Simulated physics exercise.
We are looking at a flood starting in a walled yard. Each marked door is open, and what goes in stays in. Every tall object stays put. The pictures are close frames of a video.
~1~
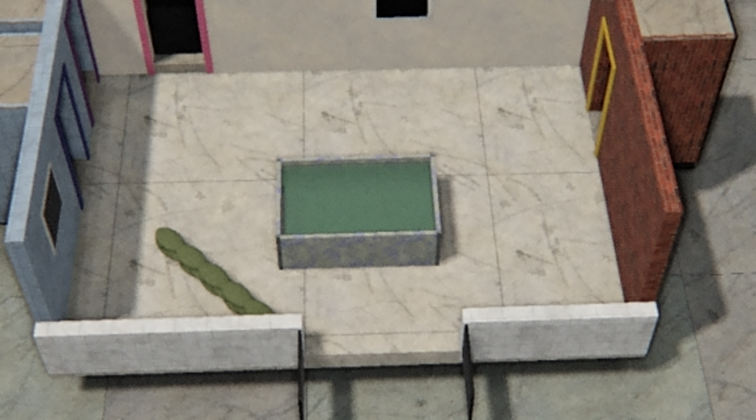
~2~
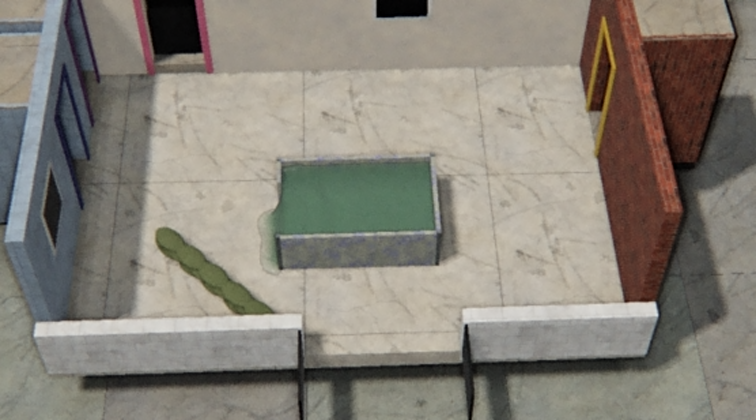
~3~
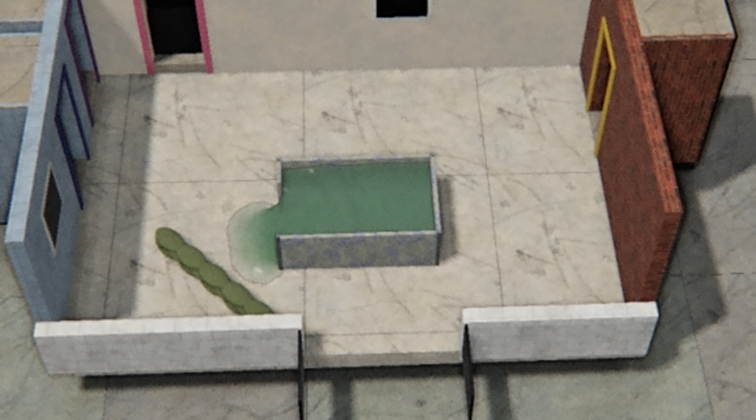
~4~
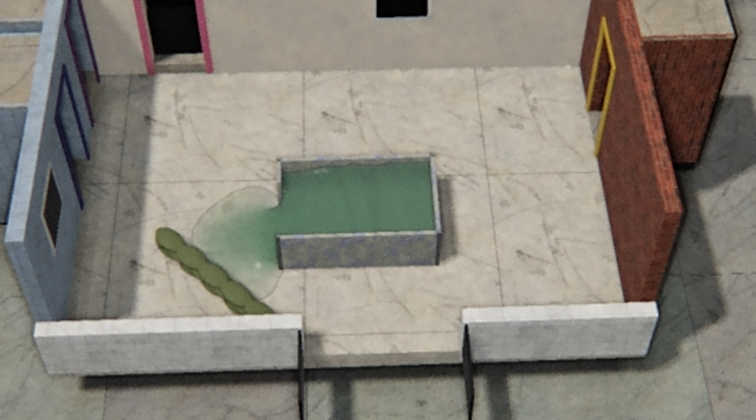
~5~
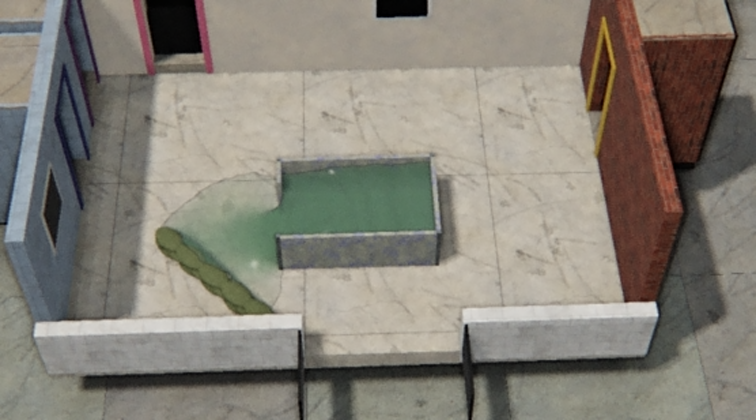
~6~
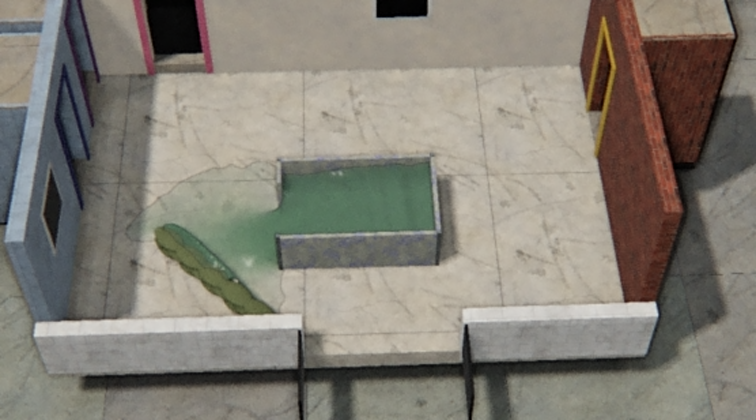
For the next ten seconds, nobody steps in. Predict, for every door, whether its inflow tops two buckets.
The blue door exceeds the allowance there. The yellow door exceeds the allowance there. The pink door keeps inside the allowance there. The purple door keeps inside the allowance there.
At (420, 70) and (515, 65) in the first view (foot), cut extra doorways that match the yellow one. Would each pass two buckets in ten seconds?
Falls short, then falls short.
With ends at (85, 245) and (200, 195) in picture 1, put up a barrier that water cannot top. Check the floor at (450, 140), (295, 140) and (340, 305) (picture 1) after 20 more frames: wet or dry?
Results in sequence: Bone-dry / swamped / swamped.
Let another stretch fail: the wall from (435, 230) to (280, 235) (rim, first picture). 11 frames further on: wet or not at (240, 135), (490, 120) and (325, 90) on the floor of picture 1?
Taking the points in order: Unwetted, unwetted and unwetted.
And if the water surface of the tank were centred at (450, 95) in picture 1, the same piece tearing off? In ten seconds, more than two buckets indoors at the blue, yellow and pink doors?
Result: Blue door tops the limit, yellow door stays inside the limit, pink door stays inside the limit.
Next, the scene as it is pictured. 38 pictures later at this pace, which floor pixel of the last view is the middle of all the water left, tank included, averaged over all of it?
Centre of mass: Roughly (271, 186).
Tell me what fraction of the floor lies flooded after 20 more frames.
Roughly 45 per cent.
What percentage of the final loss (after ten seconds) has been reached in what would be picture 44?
My figure is about 75 in a hundred.
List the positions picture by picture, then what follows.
The first frame shows still water in the open tank at (357, 198).
In the second frame, water pours out at (283, 232) and has run to (270, 269).
In the third frame, the front is at (240, 214), out from the gap at (283, 232).
In the fourth frame, the front is at (198, 230), out from the gap at (283, 233).
In the fifth frame, the front is at (163, 231), out from the gap at (283, 233).
In the sixth frame, the front is at (133, 229), out from the gap at (283, 233).
A moment on, water covers 20 % of the floor; the blue door under two buckets in, the yellow door not reached, the pink door not reached, the purple door not reached.
Next, water covers 35 % of the floor; the blue door over two buckets in, the yellow door not reached, the pink door not reached, the purple door wet at the sill, nothing in.
Then, water covers 45 % of the floor; the blue door far over two buckets in, the yellow door not reached, the pink door wet at the sill, nothing in, the purple door wet at the sill, nothing in.
Later, water covers 70 % of the floor; the blue door far over two buckets in, the yellow door not reached, the pink door wet at the sill, nothing in, the purple door wet at the sill, nothing in.
In the end, water covers 90 % of the floor; the blue door far over two buckets in, the yellow door over two buckets in, the pink door wet at the sill, nothing in, the purple door wet at the sill, nothing in.
